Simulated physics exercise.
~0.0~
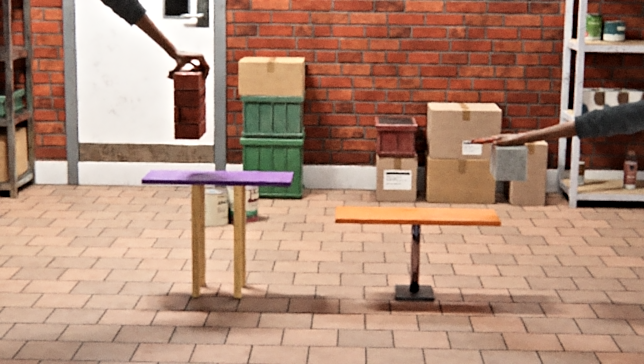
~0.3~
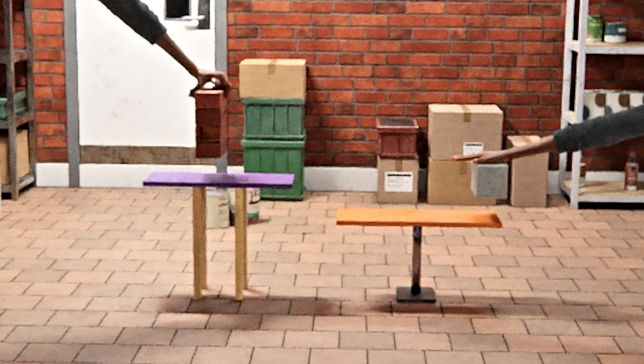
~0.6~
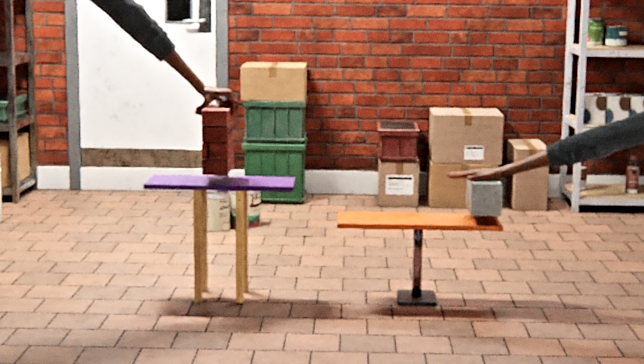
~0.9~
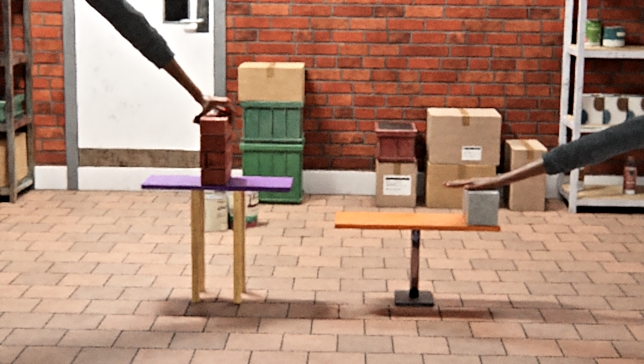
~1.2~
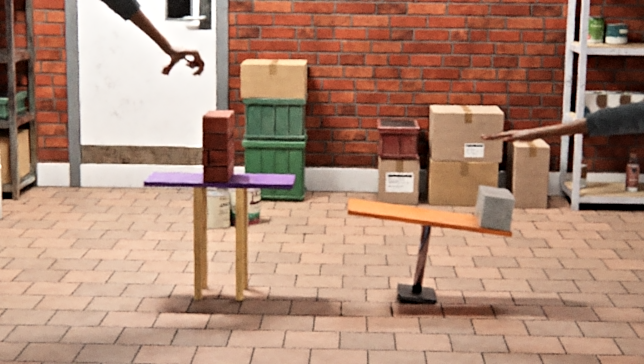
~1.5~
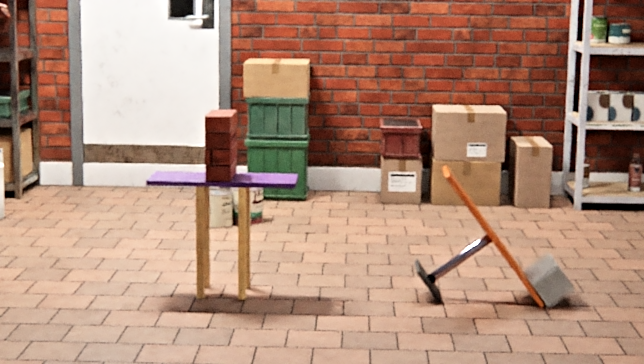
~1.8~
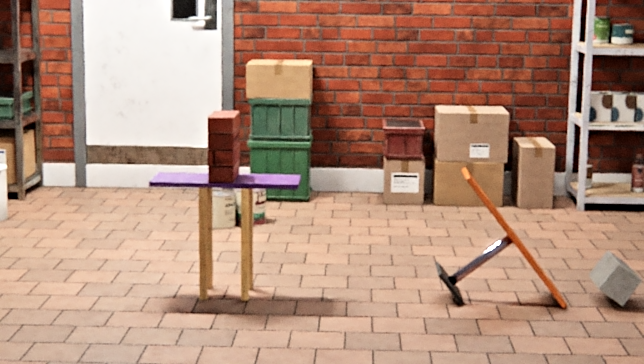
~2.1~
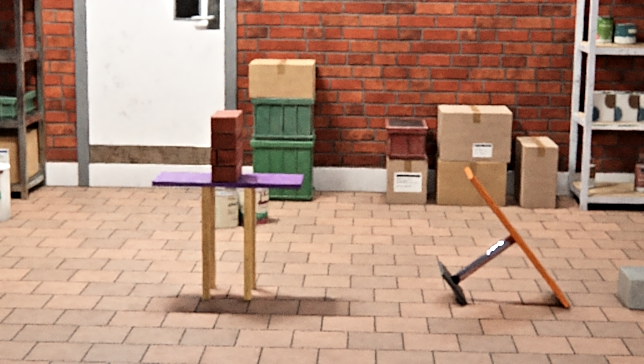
An orange stand toppled over to the right after a hand set a gray block on its right end and let go, and the block tumbled away across the floor, while red bricks placed by another hand stayed put on a steady purple table.
